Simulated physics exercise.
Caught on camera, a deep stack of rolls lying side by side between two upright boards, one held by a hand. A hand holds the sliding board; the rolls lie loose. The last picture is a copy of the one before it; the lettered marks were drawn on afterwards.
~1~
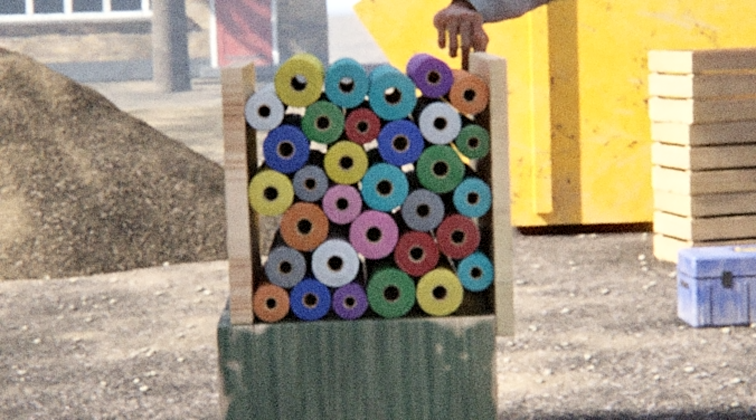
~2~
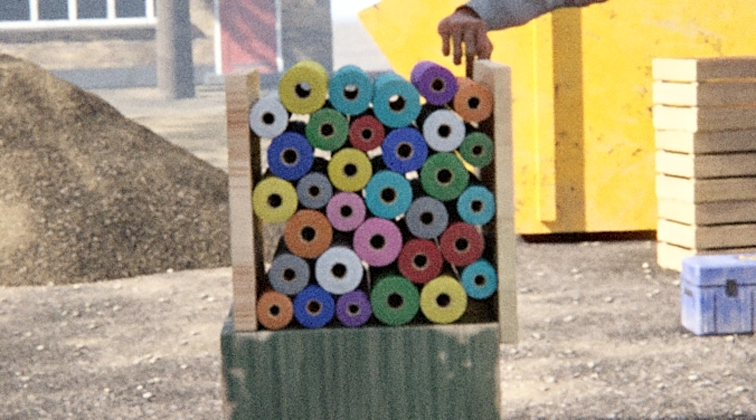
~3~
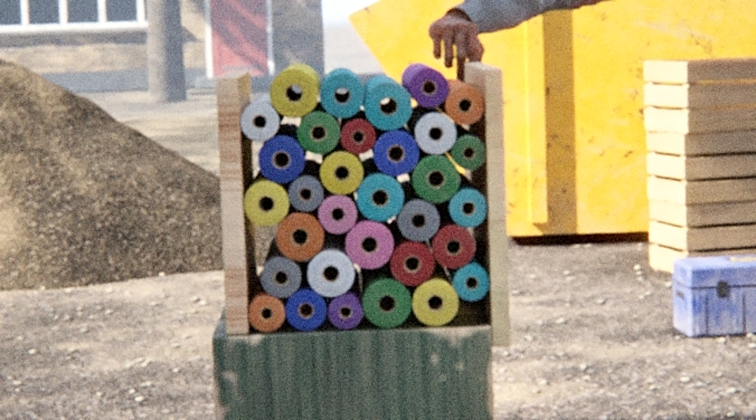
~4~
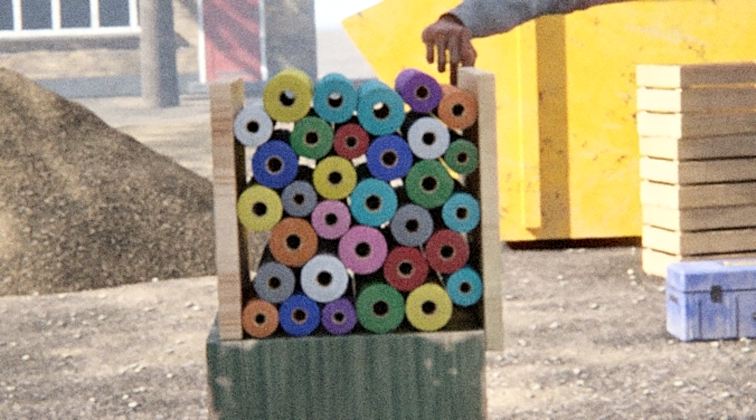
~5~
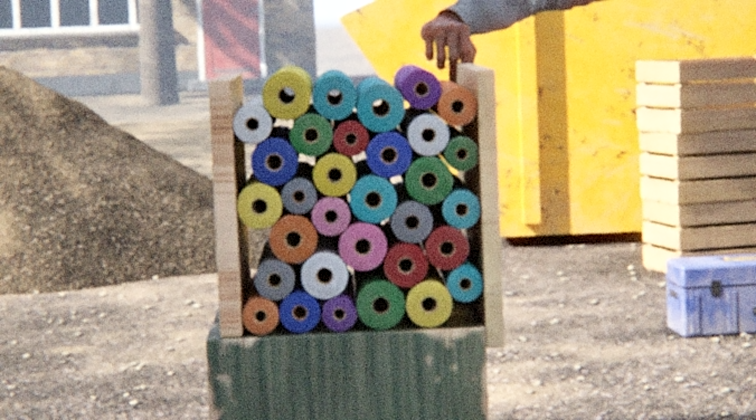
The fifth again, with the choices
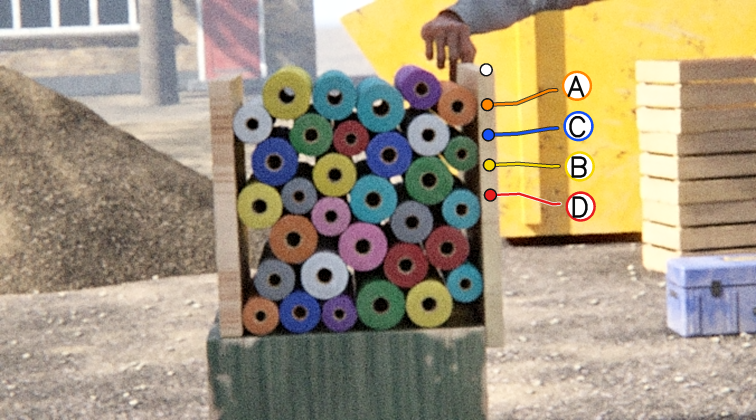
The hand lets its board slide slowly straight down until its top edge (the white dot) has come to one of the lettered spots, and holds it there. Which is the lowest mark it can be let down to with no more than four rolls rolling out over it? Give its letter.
The last mark within the limit is D.
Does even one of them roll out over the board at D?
Yes, at D.
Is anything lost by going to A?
No.
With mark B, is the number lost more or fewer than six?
It loses fewer than six.
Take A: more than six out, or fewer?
It loses fewer than six.
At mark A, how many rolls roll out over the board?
It comes to none.
On the copy, A at (488, 104); B at (490, 165); C at (489, 135); D at (491, 195); the white dot at (487, 70).
On D. First, top of the board (479, 129).
Then, top of the board (481, 194).
Finally, top of the board (481, 195), one out over the board.
By contrast, A none out over the board; B one out over the board; C none out over the board.
